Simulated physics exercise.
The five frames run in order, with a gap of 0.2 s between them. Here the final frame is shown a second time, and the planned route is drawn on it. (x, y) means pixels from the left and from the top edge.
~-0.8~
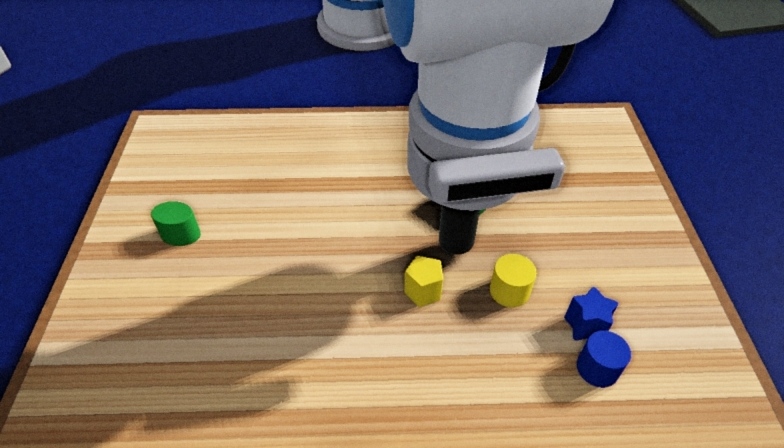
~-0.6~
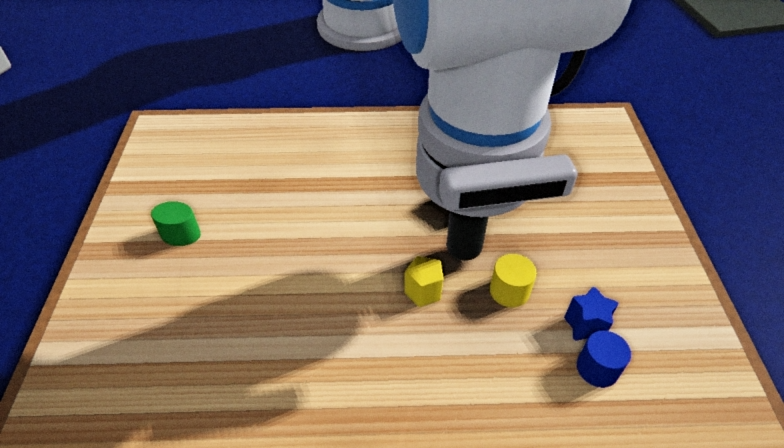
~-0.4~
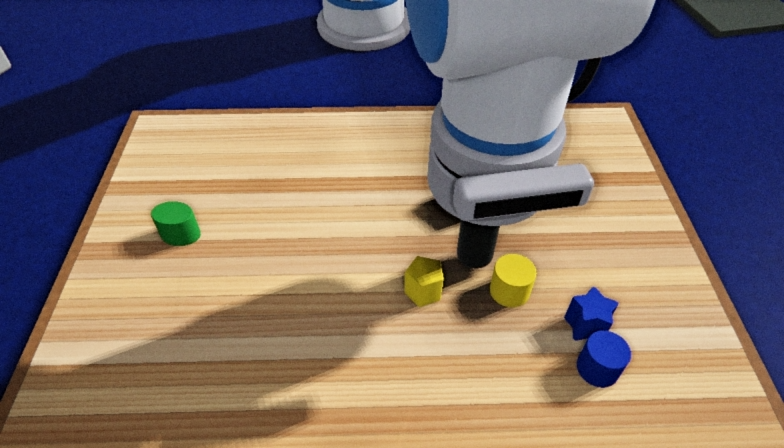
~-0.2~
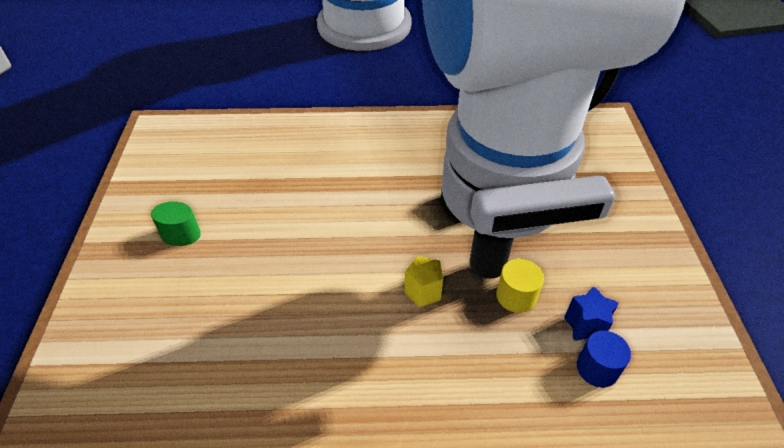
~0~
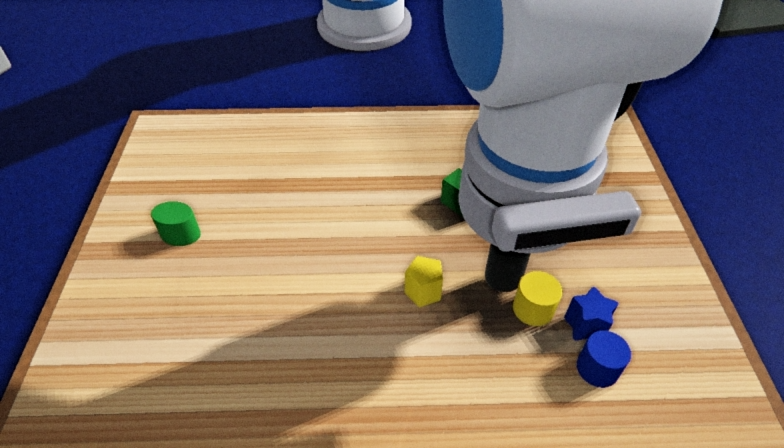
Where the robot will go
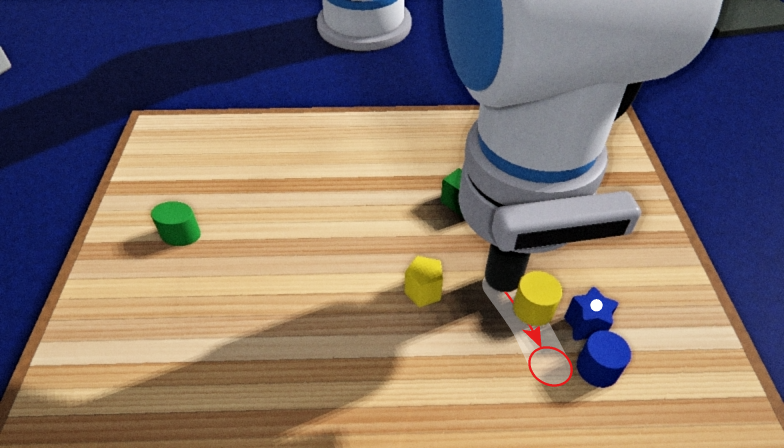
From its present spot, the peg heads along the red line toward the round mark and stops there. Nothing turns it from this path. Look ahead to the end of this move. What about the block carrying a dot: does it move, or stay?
By the end it has moved.
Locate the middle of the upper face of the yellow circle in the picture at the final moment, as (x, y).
Put as a pixel place, it's (595, 327).
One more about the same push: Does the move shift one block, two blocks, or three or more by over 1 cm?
That makes 3 blocks or more.
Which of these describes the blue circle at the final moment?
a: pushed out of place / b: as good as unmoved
a (pushed out of place)
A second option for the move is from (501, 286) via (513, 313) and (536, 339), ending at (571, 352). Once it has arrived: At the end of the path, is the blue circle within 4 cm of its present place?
I believe so.
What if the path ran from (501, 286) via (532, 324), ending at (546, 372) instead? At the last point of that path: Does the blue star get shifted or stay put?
It moves.
The line goes from (501, 286) over (528, 323) to (550, 366); the dot is on the blue star.
What follows on the original path. Halfway along, peg at (531, 315); yellow circle at (578, 314); blue star at (615, 309).
At the end, peg at (554, 359); yellow five-sided block unmoved; yellow circle at (595, 327); blue star at (623, 308), turned 25° anticlockwise; blue circle at (628, 362).
